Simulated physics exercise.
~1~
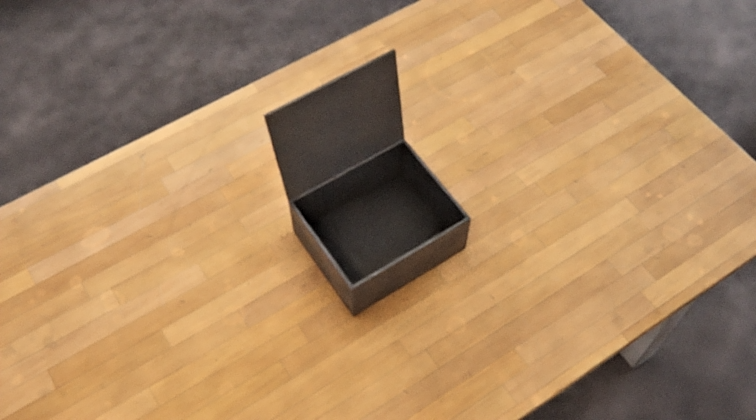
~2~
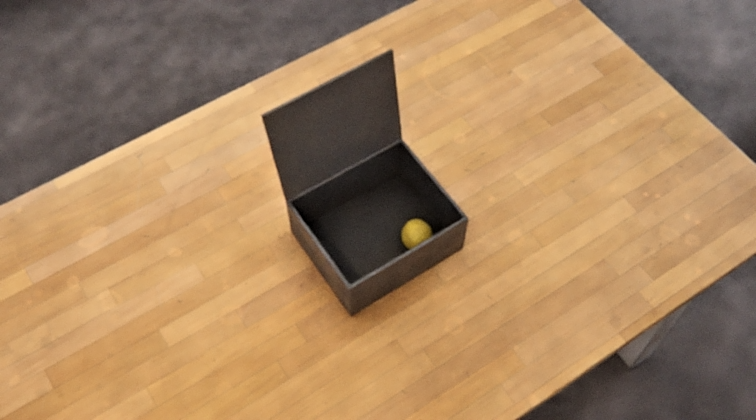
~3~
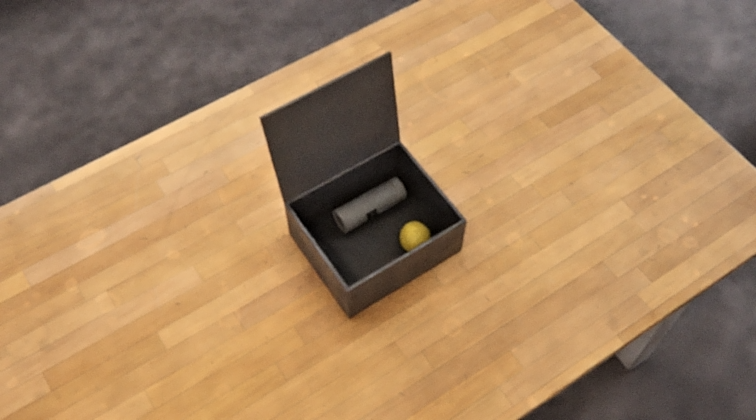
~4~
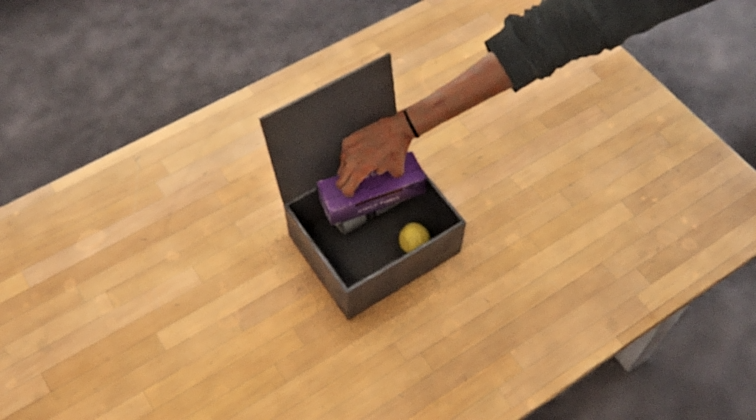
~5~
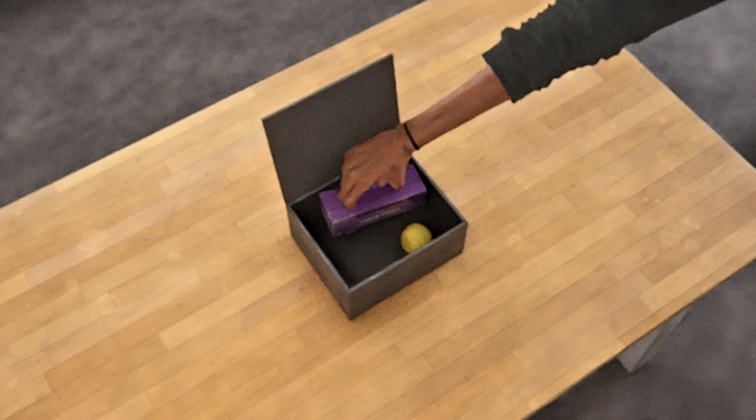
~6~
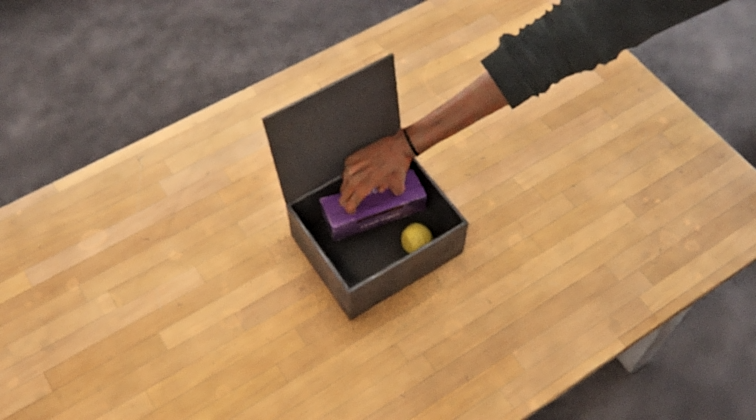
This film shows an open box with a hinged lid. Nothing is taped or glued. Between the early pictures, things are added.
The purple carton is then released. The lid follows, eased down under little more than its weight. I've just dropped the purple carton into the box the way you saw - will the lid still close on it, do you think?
Yes, it will close.
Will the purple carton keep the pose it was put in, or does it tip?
By the end it has leaned over.
Then, 1.20 s after the last picture, lid starting down; purple carton on its side near (383, 232).
Then, 1.80 s after the last picture, lid 33° above the rim; purple carton on its side near (383, 232).
At rest, lid shut; tipped over in the box, purple carton; the other 2 in place. Seen from the same camera at the end, purple carton near (383, 232).
